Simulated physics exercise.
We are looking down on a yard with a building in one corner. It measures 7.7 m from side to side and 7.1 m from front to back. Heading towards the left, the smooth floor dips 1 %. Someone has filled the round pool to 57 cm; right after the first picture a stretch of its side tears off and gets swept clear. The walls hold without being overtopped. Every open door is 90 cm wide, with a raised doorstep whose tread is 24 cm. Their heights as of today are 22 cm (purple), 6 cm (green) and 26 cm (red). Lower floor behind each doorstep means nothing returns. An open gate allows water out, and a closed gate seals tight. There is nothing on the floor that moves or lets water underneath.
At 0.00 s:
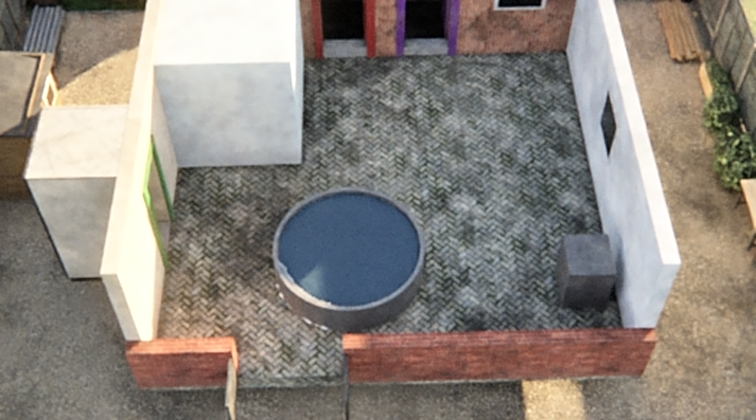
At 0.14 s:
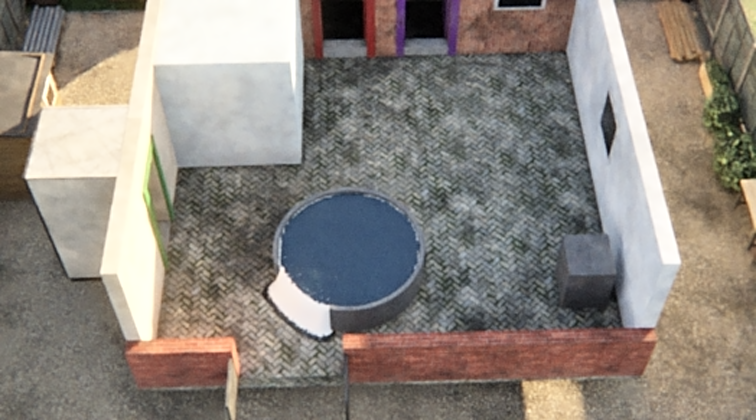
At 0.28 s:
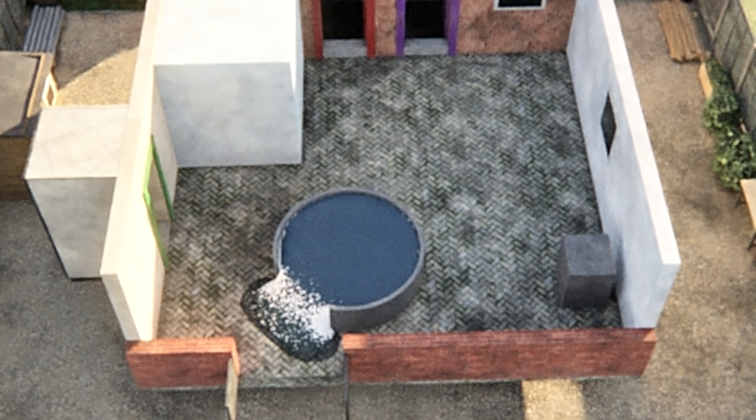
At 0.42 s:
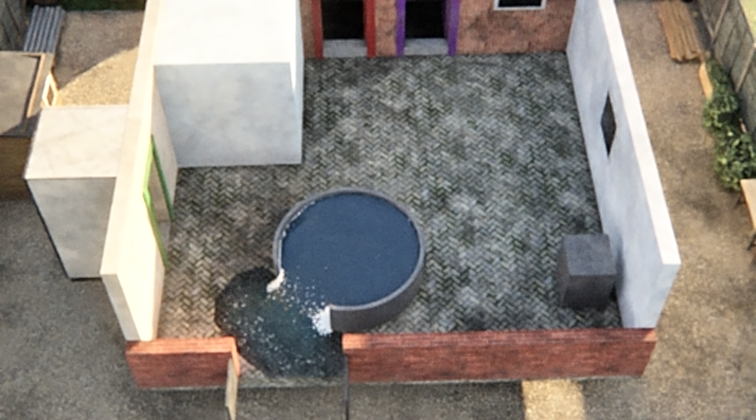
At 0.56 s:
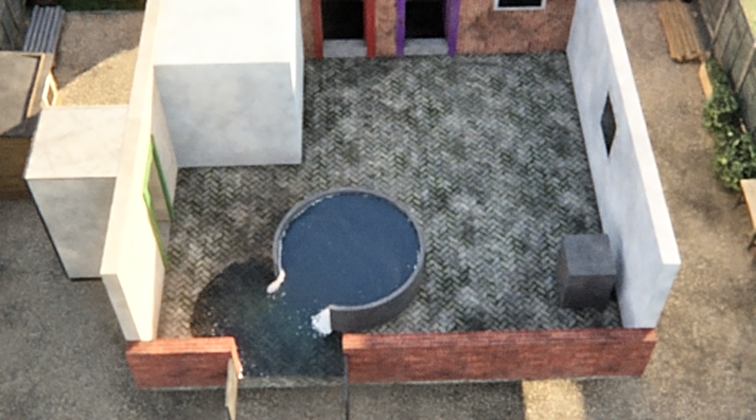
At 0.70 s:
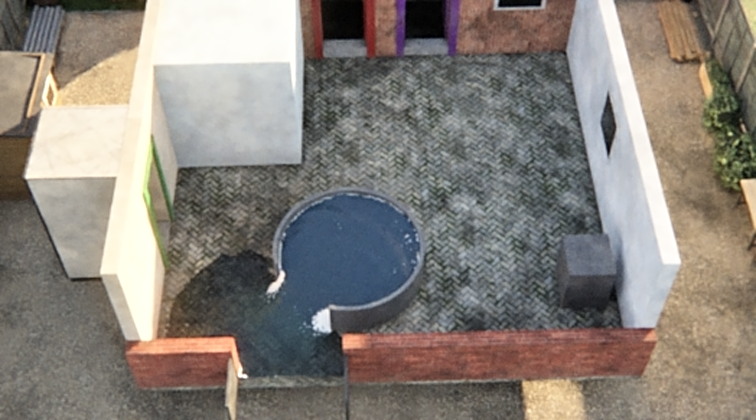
Water bursting through a gap in a round pool's side, spreading dark across the paved yard towards the front brick wall's opening.
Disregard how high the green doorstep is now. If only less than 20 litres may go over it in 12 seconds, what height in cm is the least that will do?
It needs to be about 6.5 cm high.
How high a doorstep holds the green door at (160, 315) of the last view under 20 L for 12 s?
Minimum: Close to 23 cm.
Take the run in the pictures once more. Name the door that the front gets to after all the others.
Door: Red.
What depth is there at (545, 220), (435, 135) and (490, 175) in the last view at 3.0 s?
That's 0, 0 and 0 cm, in the order given.
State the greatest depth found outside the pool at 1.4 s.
Up to some 46 centimetres, I'd say.
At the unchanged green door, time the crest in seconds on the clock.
I'd guess close to 2.4 seconds.
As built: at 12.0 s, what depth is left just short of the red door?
Depth: Near 2.0 cm.
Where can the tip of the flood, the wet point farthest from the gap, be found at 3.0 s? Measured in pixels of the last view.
Lab note: Front tip approx. at (178, 171).
After 1.4 s water covers 10 % of the floor, deepest (46 cm) near (165, 367); it has not reached the green door.
After 3.0 s water covers 20 % of the floor, deepest (29 cm) near (154, 367); 8 cm at the green door, 3 litres in over its 6 cm doorstep.
After 12.0 s water covers 75 % of the floor, deepest (9 cm) near (154, 367); 8 cm at the green door, 24 litres in over its 6 cm doorstep.
At the green door as built, the water arrived by 1.7 s and peaked near 10 cm at 2.4 s.
Run again over the same 12 s with other heights there, 39 litres in over 5 cm, 14 litres over 7 cm. The limit of 20 litres is kept from about 6.5 cm up.
